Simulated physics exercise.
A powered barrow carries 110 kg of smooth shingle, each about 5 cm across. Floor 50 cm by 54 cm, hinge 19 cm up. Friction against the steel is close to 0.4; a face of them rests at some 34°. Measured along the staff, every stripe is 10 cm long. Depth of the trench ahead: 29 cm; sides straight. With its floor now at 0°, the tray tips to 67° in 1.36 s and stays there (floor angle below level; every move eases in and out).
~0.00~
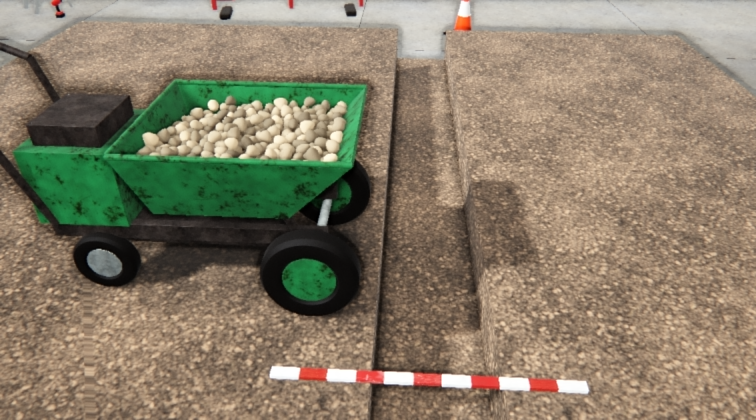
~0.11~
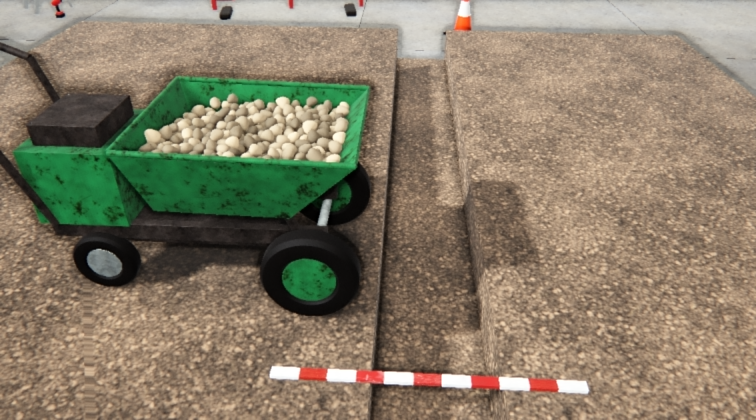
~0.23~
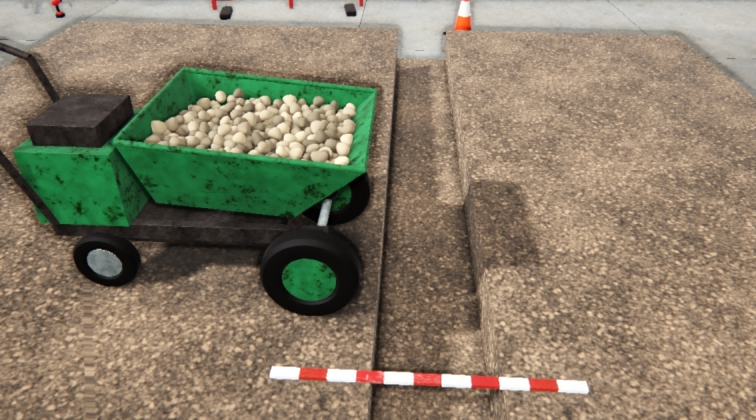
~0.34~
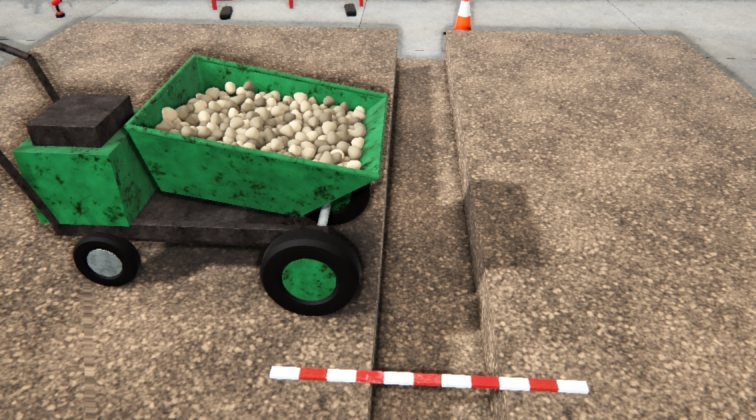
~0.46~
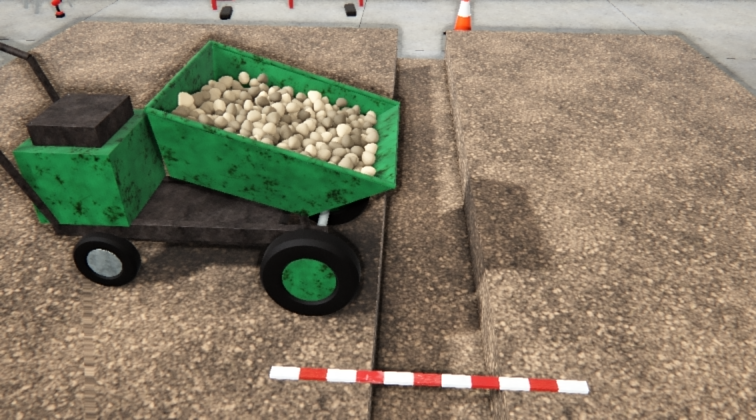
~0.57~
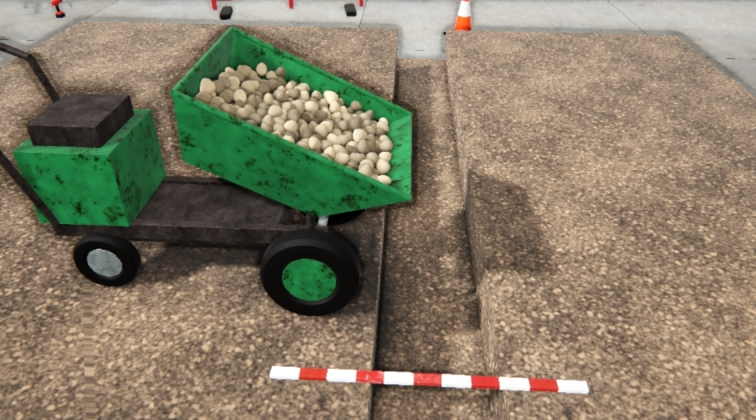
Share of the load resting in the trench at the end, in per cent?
46 per cent.
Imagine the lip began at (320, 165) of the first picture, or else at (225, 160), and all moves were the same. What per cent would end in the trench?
Estimates: 80 % then 95 %.
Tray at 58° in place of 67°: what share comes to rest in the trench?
It would be close to 65 percent.
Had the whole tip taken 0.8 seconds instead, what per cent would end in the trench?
With that timing, about 40 per cent.
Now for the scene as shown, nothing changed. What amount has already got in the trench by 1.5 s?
By then, around 25 percent.
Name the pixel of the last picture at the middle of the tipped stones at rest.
Somewhere around (498, 267) in the last picture.
After 1.0 s the floor is at 57°; 100 % in the tray; the foremost stones are at (450, 211).
After 1.5 s the floor is at 67°; 45 % in the tray, 23 % in the trench, 32 % past the trench; the foremost stones are at (574, 269).
After 1.8 s the floor is at 67°; 13 % in the tray, 34 % in the trench, 53 % past the trench; the foremost stones are at (676, 260).
After 3.8 s the floor is at 67°; 0 % in the tray, 46 % in the trench, 54 % past the trench; the foremost stones are at (750, 252).
